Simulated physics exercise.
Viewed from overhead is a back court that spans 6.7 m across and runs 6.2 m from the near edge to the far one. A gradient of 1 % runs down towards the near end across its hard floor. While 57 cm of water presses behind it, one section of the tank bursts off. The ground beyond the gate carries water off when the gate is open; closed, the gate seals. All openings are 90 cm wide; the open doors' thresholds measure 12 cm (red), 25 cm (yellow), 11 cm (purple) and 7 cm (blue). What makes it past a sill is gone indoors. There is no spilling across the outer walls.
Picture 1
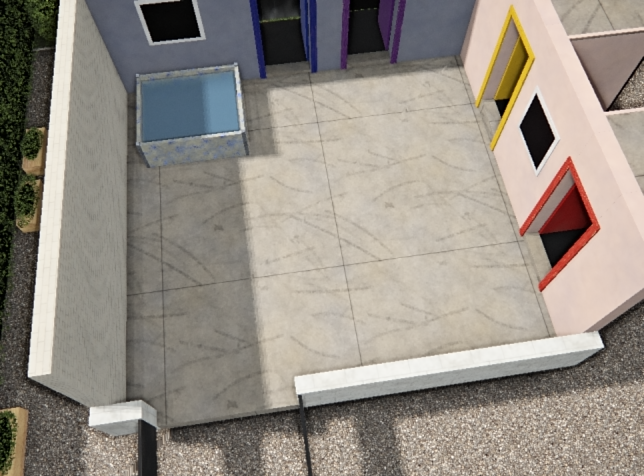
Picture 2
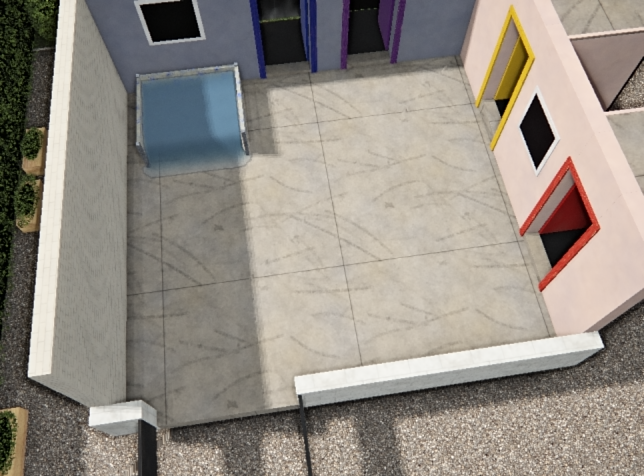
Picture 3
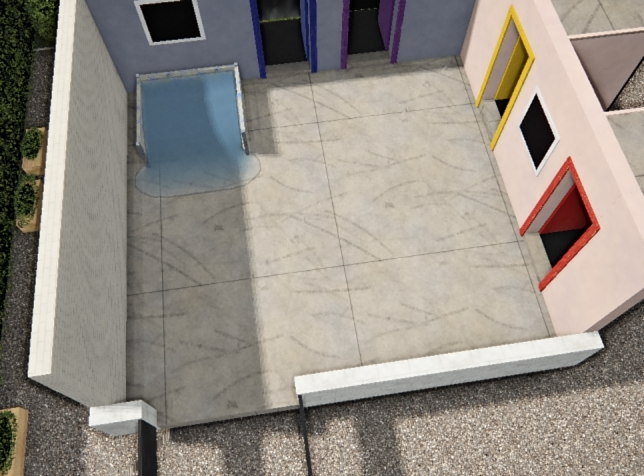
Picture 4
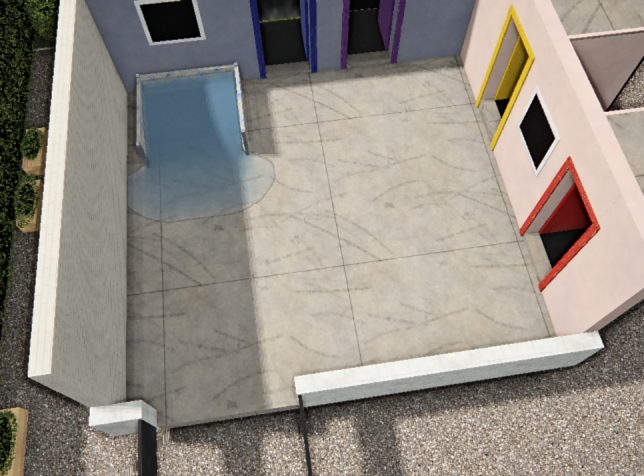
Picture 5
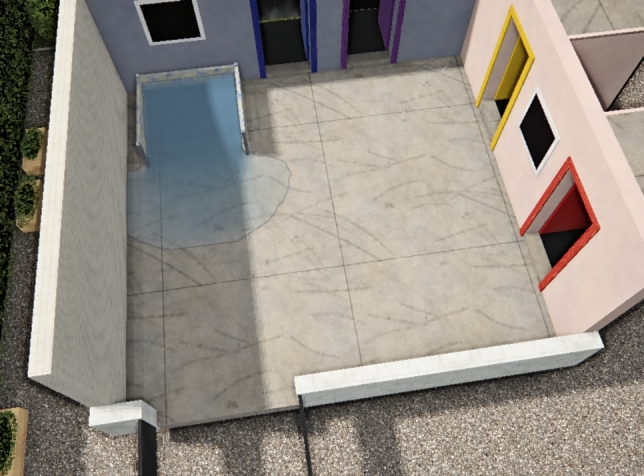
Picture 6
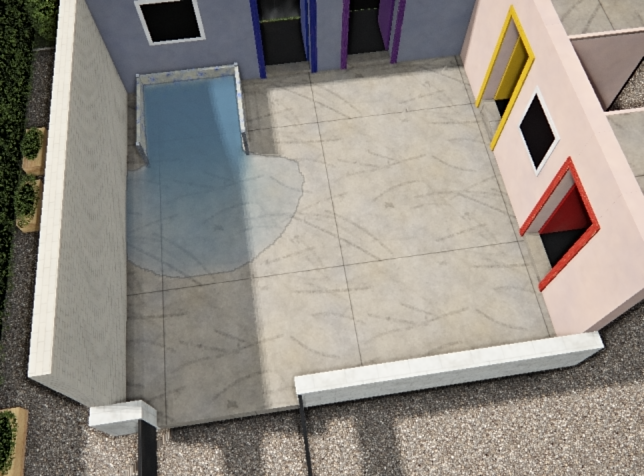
Water pours from the front of the tank and spreads across the pale courtyard floor.
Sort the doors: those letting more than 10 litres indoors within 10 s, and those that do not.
The red door is among those that do not; the yellow door is among those that do not; the purple door is among those that do not; the blue door is among those that do not.
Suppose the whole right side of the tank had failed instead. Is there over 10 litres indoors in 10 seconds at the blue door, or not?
Blue: Exceeds.
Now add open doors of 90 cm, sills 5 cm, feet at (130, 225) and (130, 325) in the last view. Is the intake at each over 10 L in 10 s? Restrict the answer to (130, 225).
Well, for that spot the inflow stays higher than the mark.
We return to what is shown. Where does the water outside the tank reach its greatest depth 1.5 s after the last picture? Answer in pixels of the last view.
Spot: Approx. (127, 414).
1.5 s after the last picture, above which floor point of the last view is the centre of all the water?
Roughly (207, 237) in the last picture.
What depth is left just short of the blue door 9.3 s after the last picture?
I'd say close to 0.0 cm.
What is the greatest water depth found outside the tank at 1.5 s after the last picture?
I'd put it at close to 34 cm.
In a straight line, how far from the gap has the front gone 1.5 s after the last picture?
That comes to near 4.8 m out.
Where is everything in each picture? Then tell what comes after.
Still water, 57 cm deep, in the tank at (190, 106), in the first picture.
Water pours out at (197, 153) and has run 0.9 m, to (148, 171); typically 4 cm deep outside, 57 cm at the tank's back, in the second picture.
Water pours out at (197, 154) and has run 1.1 m, to (141, 186); typically 10 cm deep outside, 57 cm at the tank's back, in the third picture.
Water pours out at (197, 154) and has run 1.4 m, to (131, 201); typically 8 cm deep outside, 51 cm at the tank's back, in the fourth picture.
The front is at (167, 245), 1.8 m from the gap at (197, 154); 3.9 m2 of floor is under water; 48 cm left at the back of the tank, in the fifth picture.
The front is at (233, 265), 2.3 m from the gap at (197, 154); 5.4 m2 of floor is under water; 46 cm left at the back of the tank, in the sixth picture.
Then, 0.7 s after the last picture water covers 30 % of the floor and is deepest (20 cm) near (178, 172); red door not reached, yellow door not reached, purple door not reached, blue door not reached.
Then, 1.5 s after the last picture water covers 40 % of the floor and is deepest (34 cm) near (127, 414); red door not reached, yellow door not reached, purple door not reached, blue door not reached.
Then, 2.8 s after the last picture water covers 45 % of the floor and is deepest (18 cm) near (127, 414); red door not reached, yellow door not reached, purple door not reached, blue door not reached.
Then, 5.3 s after the last picture water covers 45 % of the floor and is deepest (9 cm) near (526, 353); red door 5 cm at the sill, 0 L in, yellow door not reached, purple door not reached, blue door not reached.
Then, 9.3 s after the last picture water covers 50 % of the floor and is deepest (5 cm) near (424, 368); red door 3 cm at the sill, 0 L in, yellow door 1 cm at the sill, 0 L in, purple door not reached, blue door not reached.
